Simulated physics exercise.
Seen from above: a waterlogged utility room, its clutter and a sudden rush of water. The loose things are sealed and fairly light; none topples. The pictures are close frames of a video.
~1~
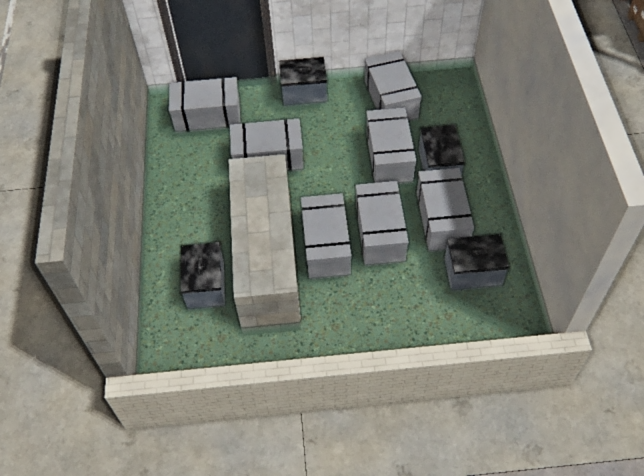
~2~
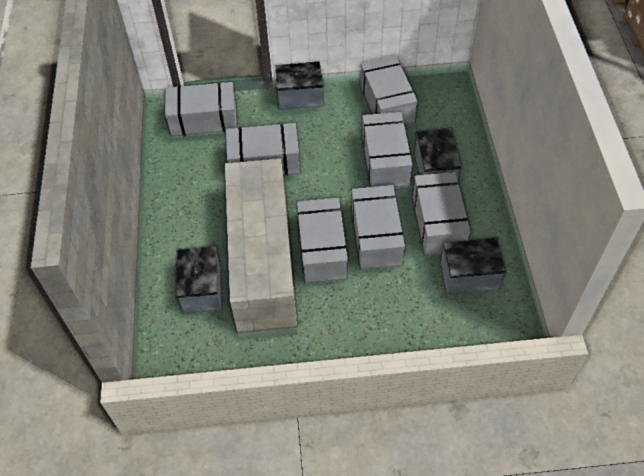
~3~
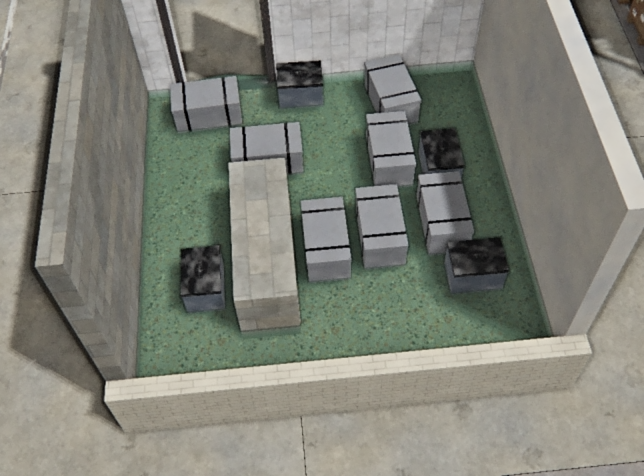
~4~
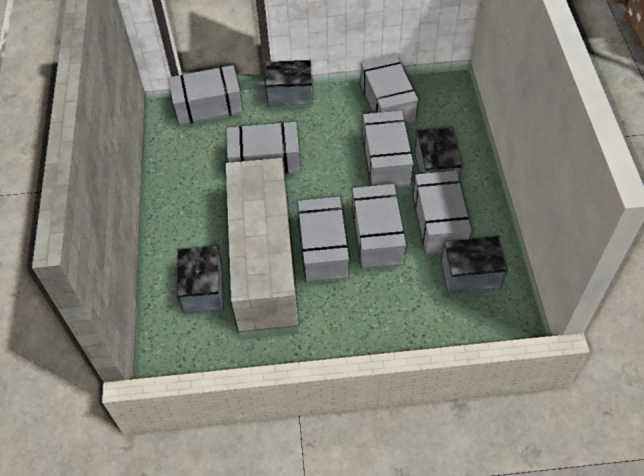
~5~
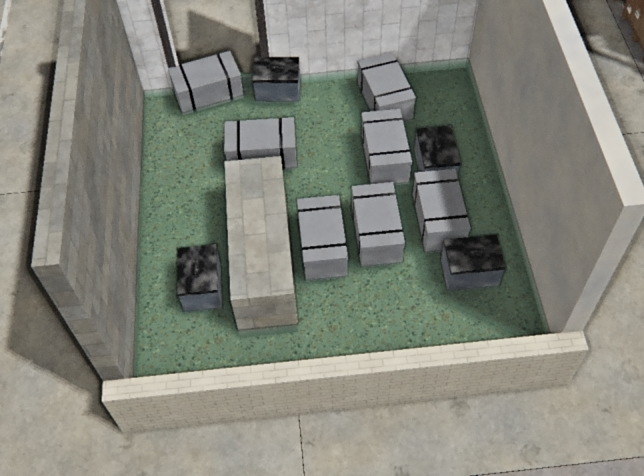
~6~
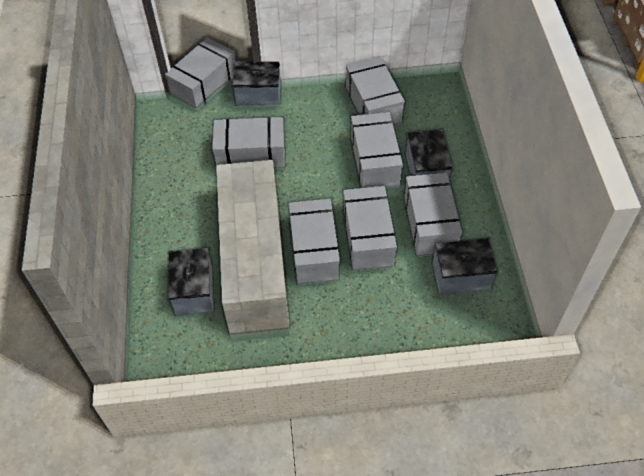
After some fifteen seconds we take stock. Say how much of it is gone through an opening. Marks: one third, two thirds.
That comes to one to two thirds.
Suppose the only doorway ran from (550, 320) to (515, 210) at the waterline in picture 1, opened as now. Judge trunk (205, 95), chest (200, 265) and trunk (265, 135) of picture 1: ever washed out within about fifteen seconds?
As listed: Left behind, kept in, inside.
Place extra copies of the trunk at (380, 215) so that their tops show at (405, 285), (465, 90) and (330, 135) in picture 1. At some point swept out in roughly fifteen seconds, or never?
As listed: Kept in, no, through.
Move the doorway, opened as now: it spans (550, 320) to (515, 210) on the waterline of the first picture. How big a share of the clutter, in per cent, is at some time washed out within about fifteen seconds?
I make it 50 per cent.
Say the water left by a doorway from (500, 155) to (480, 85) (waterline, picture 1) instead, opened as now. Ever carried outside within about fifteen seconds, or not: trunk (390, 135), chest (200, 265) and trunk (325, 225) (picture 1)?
One after the other: Gone, stays, inside.
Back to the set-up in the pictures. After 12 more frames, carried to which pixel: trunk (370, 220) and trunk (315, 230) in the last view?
At about (344, 185) and (297, 182).
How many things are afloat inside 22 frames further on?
I count 8.
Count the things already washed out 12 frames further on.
I count 3.
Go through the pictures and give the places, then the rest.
The first frame shows a trunk at (203, 94) floats; a chest at (303, 70), afloat; 0 of 11 have shifted.
The second frame shows a trunk at (199, 98), afloat; a chest at (299, 75) floats; 0 of 11 have shifted.
The third frame shows a trunk at (204, 93), afloat, close to its start; a chest at (299, 73) floats, close to its start; 1 of 11 have shifted.
The fourth frame shows a trunk at (204, 84) floats, close to its start; a chest at (289, 72) floats, close to its start; 2 of 11 have shifted.
The fifth frame shows a trunk at (204, 71), afloat, a stride from its start; a chest at (276, 68) floats, close to its start; 3 of 11 have shifted.
The sixth frame shows a trunk at (200, 63) floats, a stride from its start; a chest at (256, 73), afloat, a stride from its start; 4 of 11 have shifted.
A moment on, 2 of 11 are out; 9 afloat.
Next, 3 of 11 are out; 8 afloat.
Later, 3 of 11 are out; 8 afloat.
In the end, 4 of 11 are out; 7 afloat.
